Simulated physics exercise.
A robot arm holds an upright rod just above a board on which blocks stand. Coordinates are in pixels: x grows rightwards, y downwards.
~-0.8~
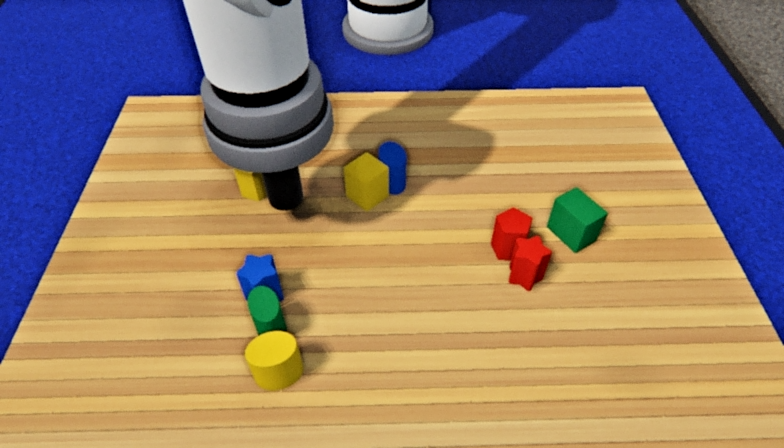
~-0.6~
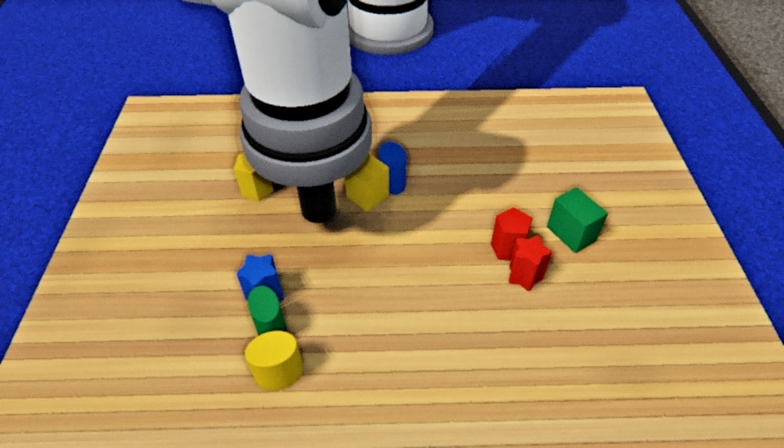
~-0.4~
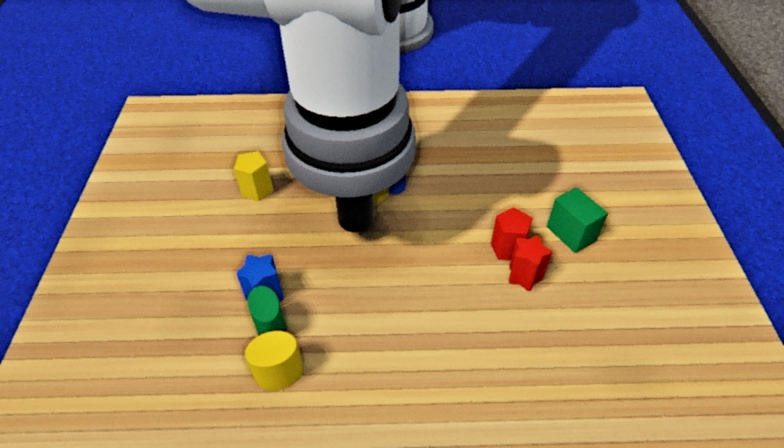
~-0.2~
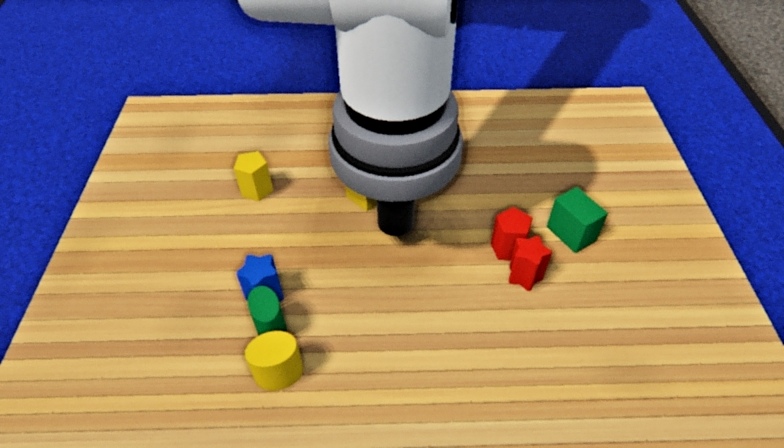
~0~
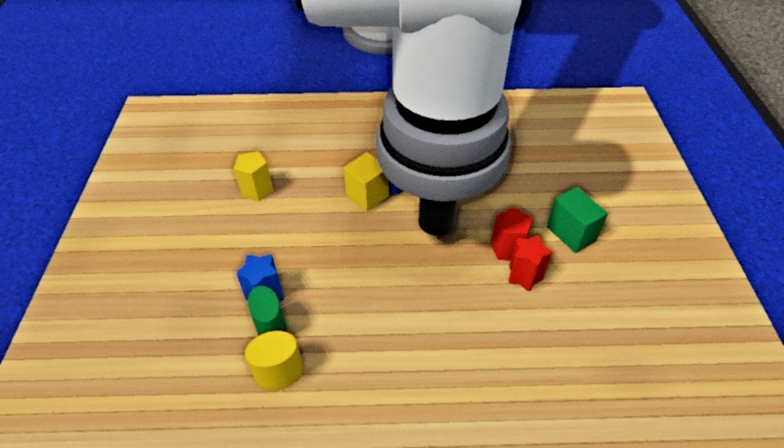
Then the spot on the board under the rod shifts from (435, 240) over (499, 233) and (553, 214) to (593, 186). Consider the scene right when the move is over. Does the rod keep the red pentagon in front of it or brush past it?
At the end of the path, the rod has already lost the red pentagon, which lies beside or behind it.
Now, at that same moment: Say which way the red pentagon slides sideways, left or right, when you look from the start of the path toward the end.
Measured against the direction from start to end, the red pentagon shifts toward the right-hand side.
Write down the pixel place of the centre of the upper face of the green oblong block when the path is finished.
That would be at about pixel (603, 202).
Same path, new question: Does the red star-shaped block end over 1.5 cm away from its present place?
In short: No.
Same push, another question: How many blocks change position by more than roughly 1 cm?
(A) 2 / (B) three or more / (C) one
My answer is option A.
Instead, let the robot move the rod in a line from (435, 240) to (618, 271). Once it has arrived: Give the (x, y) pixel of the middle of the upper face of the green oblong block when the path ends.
Its top middle: (602, 199).
The first path, step by step. One third of the way, rod (503, 216); red pentagon (537, 223), turned 30° clockwise.
Two thirds of the way, rod (559, 197); red pentagon (548, 222), turned 80° clockwise; green oblong block (598, 204), turned 40° clockwise.
At the end, rod (599, 169); red pentagon (548, 222), turned 80° clockwise; red star-shaped block still; green oblong block (603, 202), turned 70° clockwise.
